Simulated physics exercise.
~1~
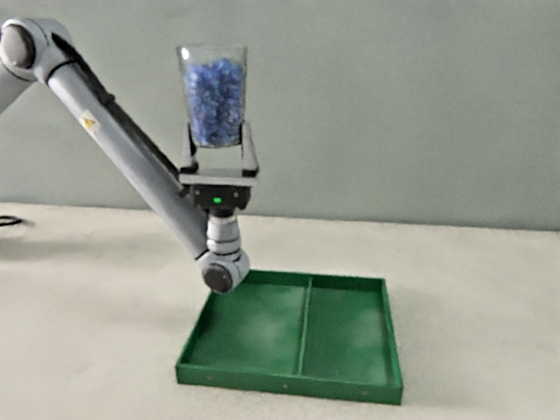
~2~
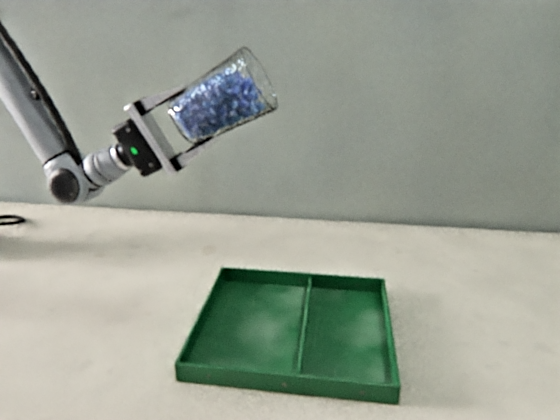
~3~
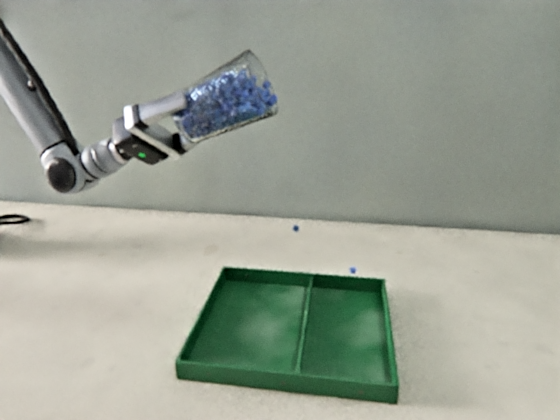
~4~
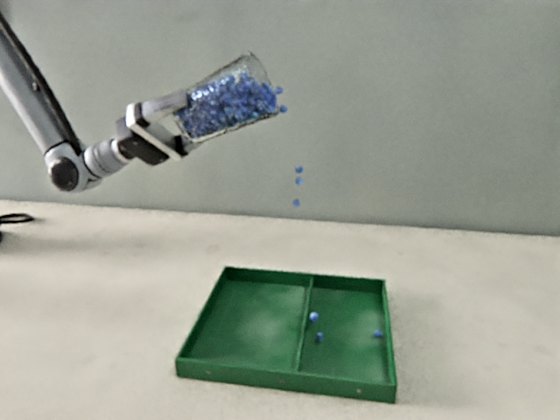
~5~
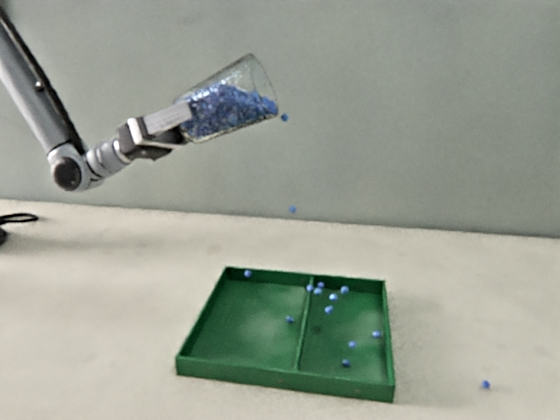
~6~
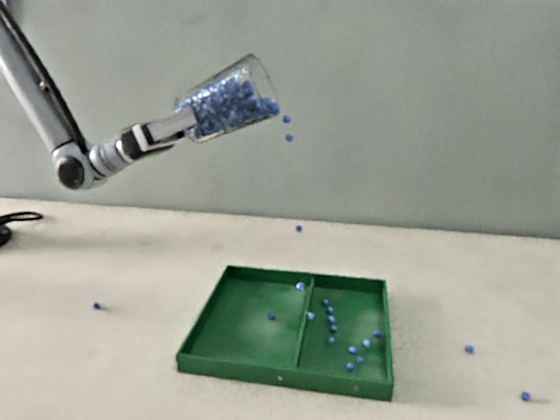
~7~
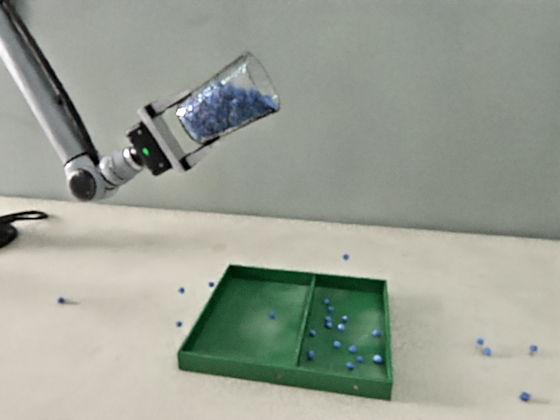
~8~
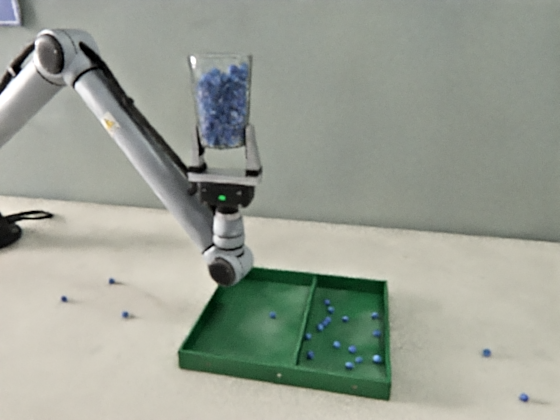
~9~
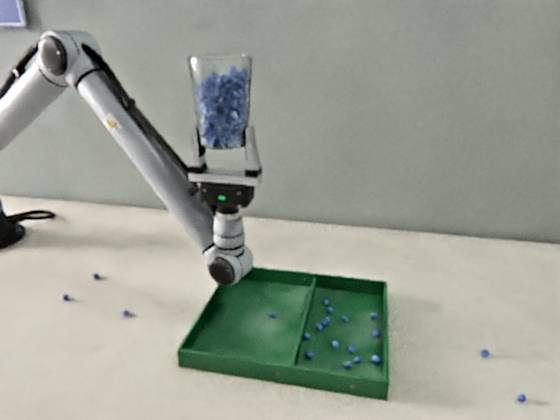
To begin with, a grey robot arm holds a clear beaker of blue beads upright above a green tray divided into two parts. The arm swings the beaker up and tips it over toward the right, its mouth angled slightly upward. A few beads trickle out and drop toward the tray, mostly into the right-hand part, while some end up scattered on the table on both sides. The gripper turns the tilted beaker one way and then back as the thin trickle continues. Finally the arm brings the beaker upright again, still holding most of its beads, with just one bead lying in the left part.
